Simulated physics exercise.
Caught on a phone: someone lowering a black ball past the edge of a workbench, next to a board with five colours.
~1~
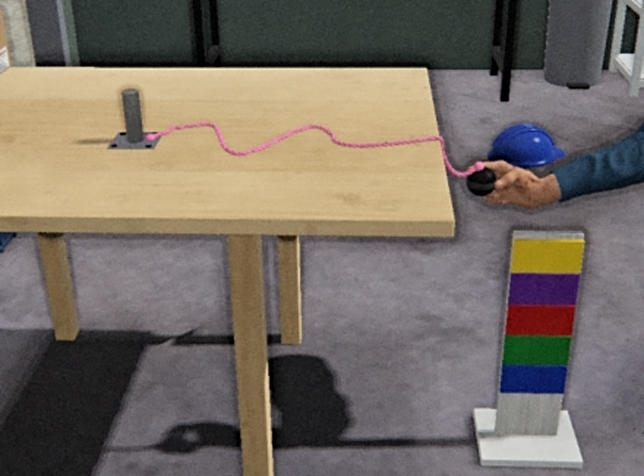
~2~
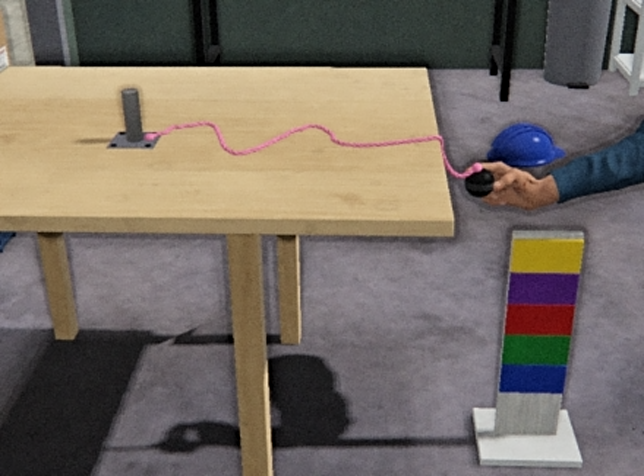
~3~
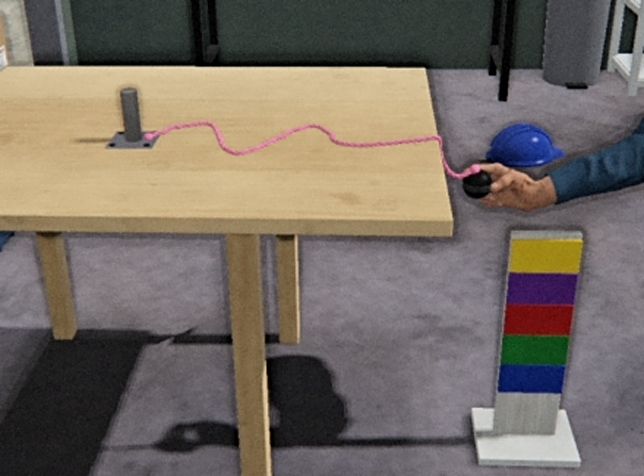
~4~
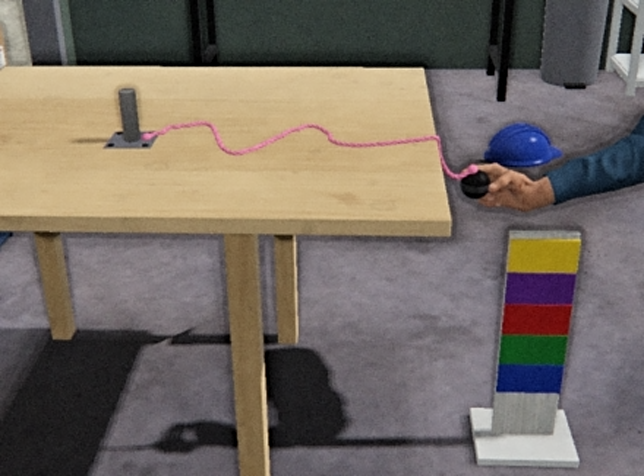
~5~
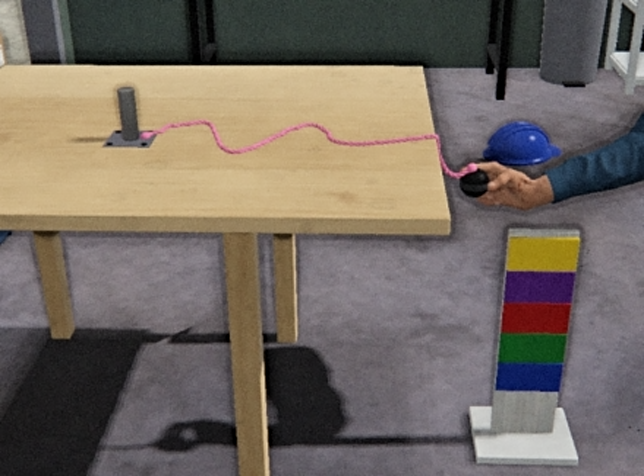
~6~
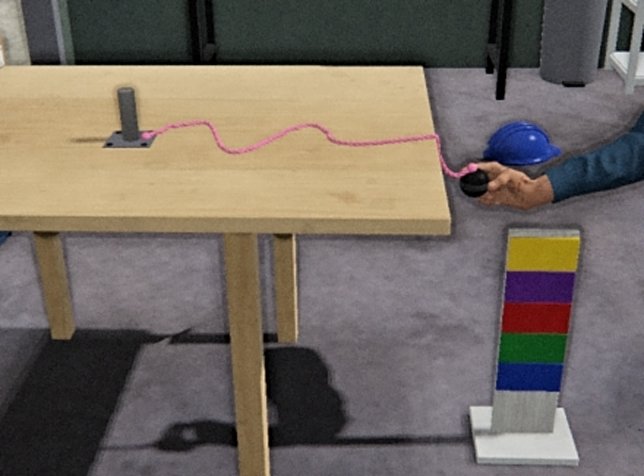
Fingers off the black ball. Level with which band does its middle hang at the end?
Its centre hangs level with the green band.
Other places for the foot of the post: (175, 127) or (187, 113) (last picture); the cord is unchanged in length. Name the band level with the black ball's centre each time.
Taking them in turn: Blue; blue.
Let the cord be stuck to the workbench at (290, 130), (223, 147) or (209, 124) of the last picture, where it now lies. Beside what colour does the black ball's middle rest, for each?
Taking them in turn: Yellow; purple; red.
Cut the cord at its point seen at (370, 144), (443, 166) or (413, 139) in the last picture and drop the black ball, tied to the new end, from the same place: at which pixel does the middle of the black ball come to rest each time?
In that order: (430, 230), (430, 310) and (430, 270).
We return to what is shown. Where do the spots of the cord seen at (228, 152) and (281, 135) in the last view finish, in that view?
About (318, 139), and the other about (390, 139).
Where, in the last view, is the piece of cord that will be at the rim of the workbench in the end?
It lies at about (313, 125).
Soon after, ball near (458, 322); level with red.
Then, ball near (405, 349); level with green.
Further on, ball near (437, 349); level with green.
At rest, ball near (425, 351); level with green. Its middle rests at the green band.
